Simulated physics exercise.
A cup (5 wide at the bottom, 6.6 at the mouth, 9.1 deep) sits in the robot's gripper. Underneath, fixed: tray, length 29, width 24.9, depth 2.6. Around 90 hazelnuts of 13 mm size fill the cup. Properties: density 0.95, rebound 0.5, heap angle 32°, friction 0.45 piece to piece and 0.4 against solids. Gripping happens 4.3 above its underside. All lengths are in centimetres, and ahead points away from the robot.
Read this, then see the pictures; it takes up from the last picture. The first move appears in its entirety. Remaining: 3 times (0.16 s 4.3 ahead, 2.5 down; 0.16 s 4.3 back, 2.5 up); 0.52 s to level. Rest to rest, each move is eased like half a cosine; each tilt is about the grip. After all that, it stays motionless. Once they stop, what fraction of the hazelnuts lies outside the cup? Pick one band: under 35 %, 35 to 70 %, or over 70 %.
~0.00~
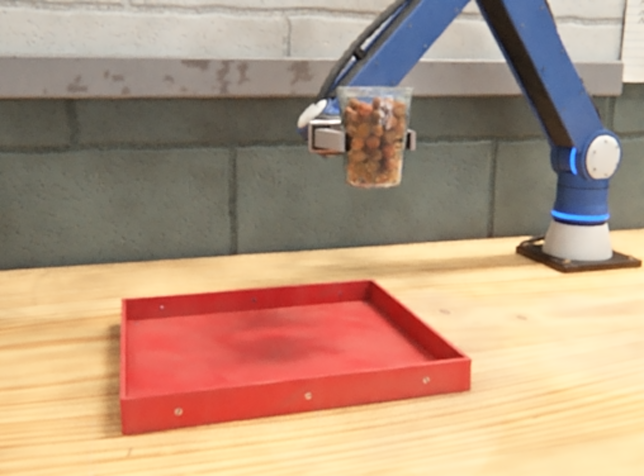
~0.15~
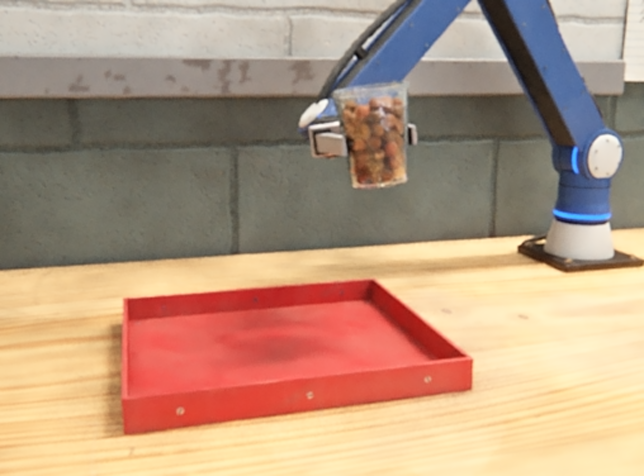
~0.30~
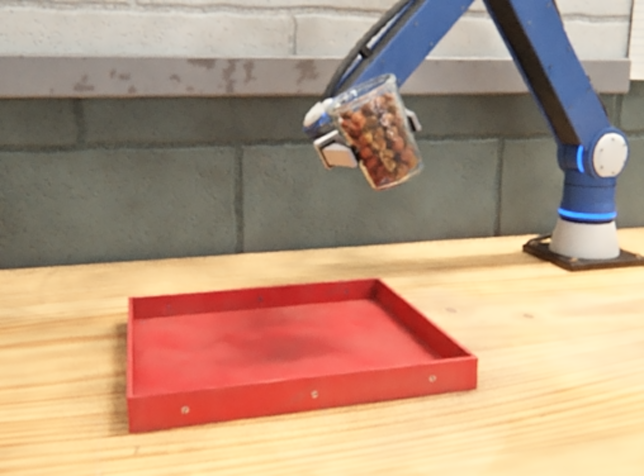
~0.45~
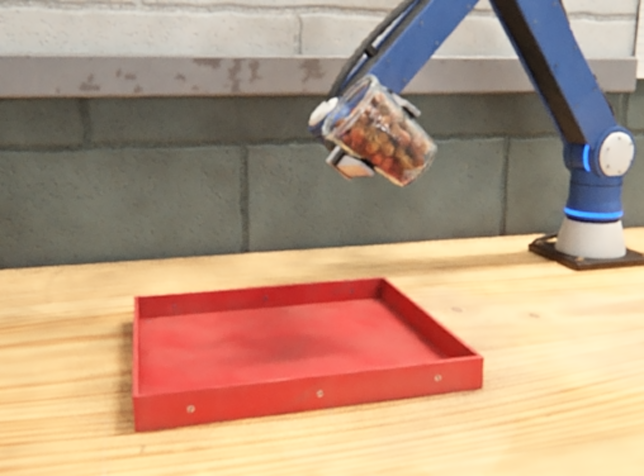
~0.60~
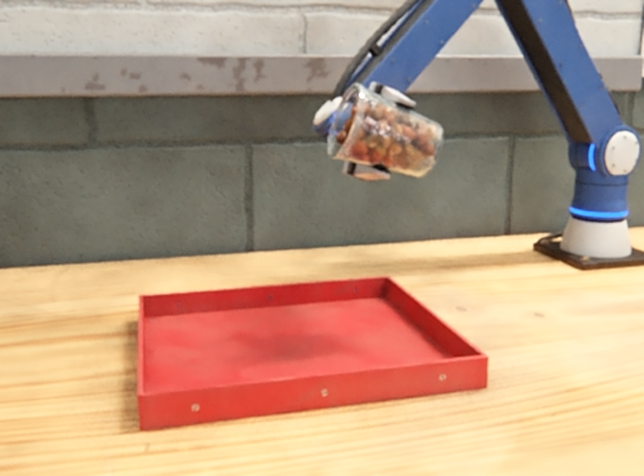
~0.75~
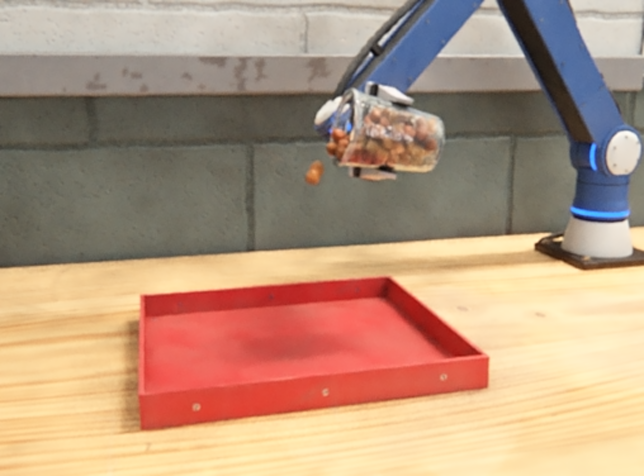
35 to 70 %.
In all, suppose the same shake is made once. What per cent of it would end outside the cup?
Then about 30 per cent.
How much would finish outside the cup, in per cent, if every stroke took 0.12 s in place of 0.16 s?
In that case around 70 per cent.
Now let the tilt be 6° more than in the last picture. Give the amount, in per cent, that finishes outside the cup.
75 %.
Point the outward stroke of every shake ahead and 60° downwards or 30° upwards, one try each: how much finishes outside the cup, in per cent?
It comes to around 25 per cent on the first try and around 85 per cent on the second.
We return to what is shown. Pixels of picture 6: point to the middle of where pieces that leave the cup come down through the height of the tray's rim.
Roughly at (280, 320).
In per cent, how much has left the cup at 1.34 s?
Near 40 in a hundred parts have gone so far.
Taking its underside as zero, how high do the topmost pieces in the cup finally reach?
Roughly 6.0 centimetres.
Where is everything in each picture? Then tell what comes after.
In the first picture, cup middle at (374, 138), level; upper third of the load around (378, 112), from x 350 to 400, top at y 100; 89 in the cup.
In the second picture, cup middle at (375, 137), tilted 7° forward; upper third of the load around (374, 113), from x 350 to 400, top at y 100.
In the third picture, cup middle at (379, 137), tilted 27° forward; upper third of the load around (379, 113), from x 345 to 410, top at y 95.
In the fourth picture, cup middle at (384, 137), tilted 51° forward; upper third of the load around (373, 117), from x 345 to 425, top at y 100.
In the fifth picture, cup middle at (388, 137), tilted 71° forward; upper third of the load around (379, 122), from x 345 to 430, top at y 110.
In the sixth picture, cup middle at (389, 137), tilted 78° forward; upper third of the load around (391, 126), from x 315 to 430, top at y 115; 87 in the cup, 2 in flight or on a rim.
After 1.34 s, tilted 78° forward, highest piece 21 above the table; 54 in the cup, 24 in the tray, 11 in flight or on a rim.
After 1.93 s, tilted 47° forward, highest piece 22 above the table; 46 in the tray, 43 in the cup.
After 2.43 s, level, highest piece 23 above the table; 47 in the tray, 42 in the cup.
After 3.48 s, level, highest piece 23 above the table; 47 in the tray, 42 in the cup.
At rest, 47 in the tray, 42 in the cup. That is 53 % outside the cup.
